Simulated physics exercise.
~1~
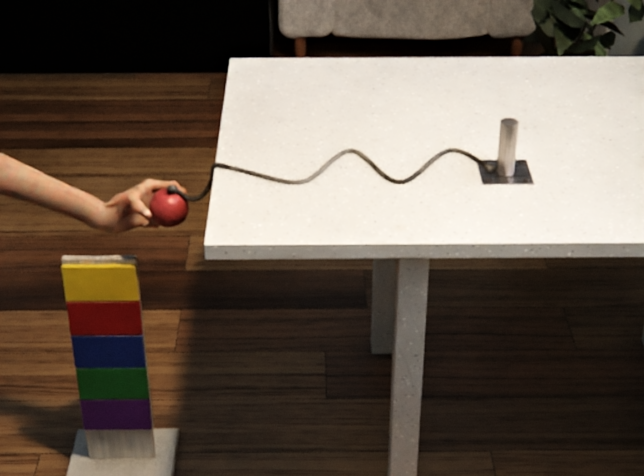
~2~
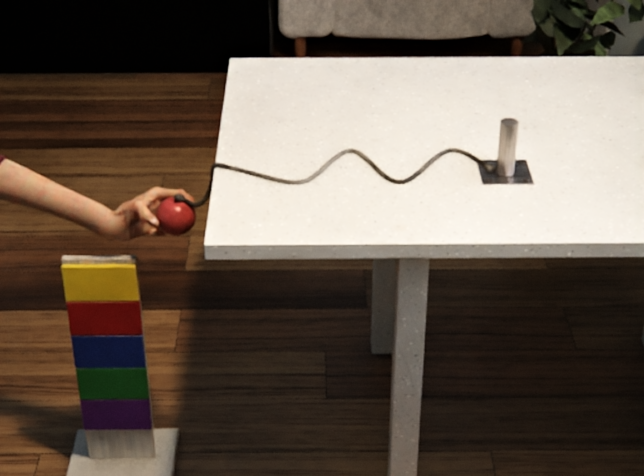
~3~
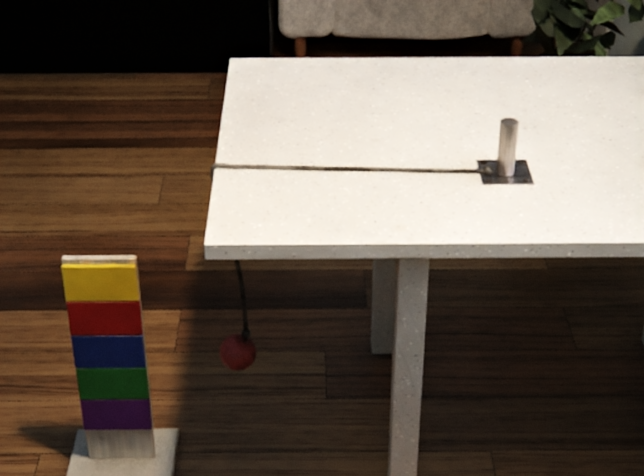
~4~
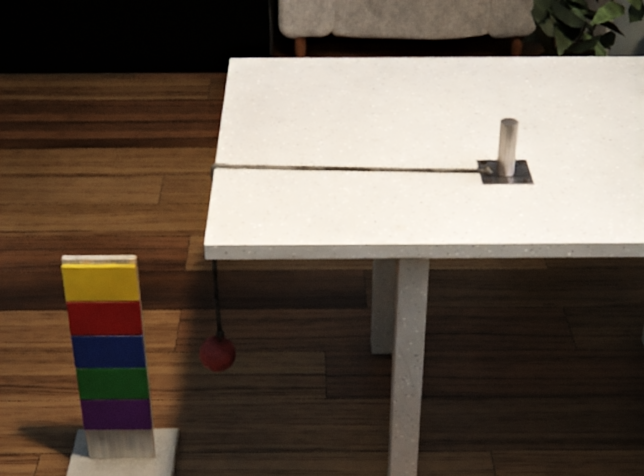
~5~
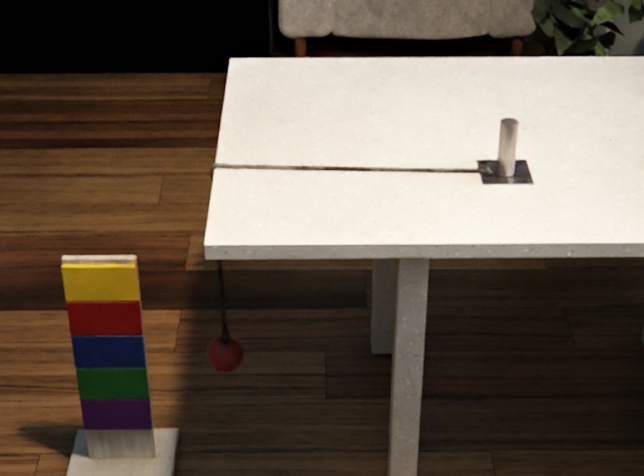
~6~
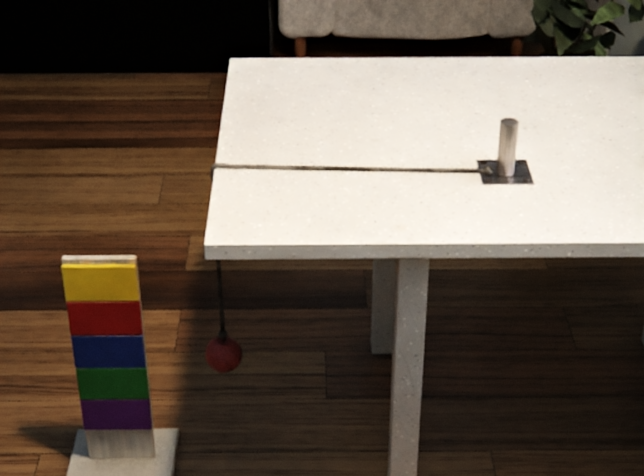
A hand holds a red ball, like a small apple, just off the left edge of a white table, seen from slightly above in a room with a wooden floor. A dark cord runs from it in loose waves across the tabletop to a short post on a dark plate. At lower left stands an upright block banded yellow, red, blue, green and purple from top to bottom. The hand shifts slightly right and down, then lets go and leaves view. The ball drops, the cord pulls straight, and the ball swings slightly left, then right, finally hanging still level with the blue band.
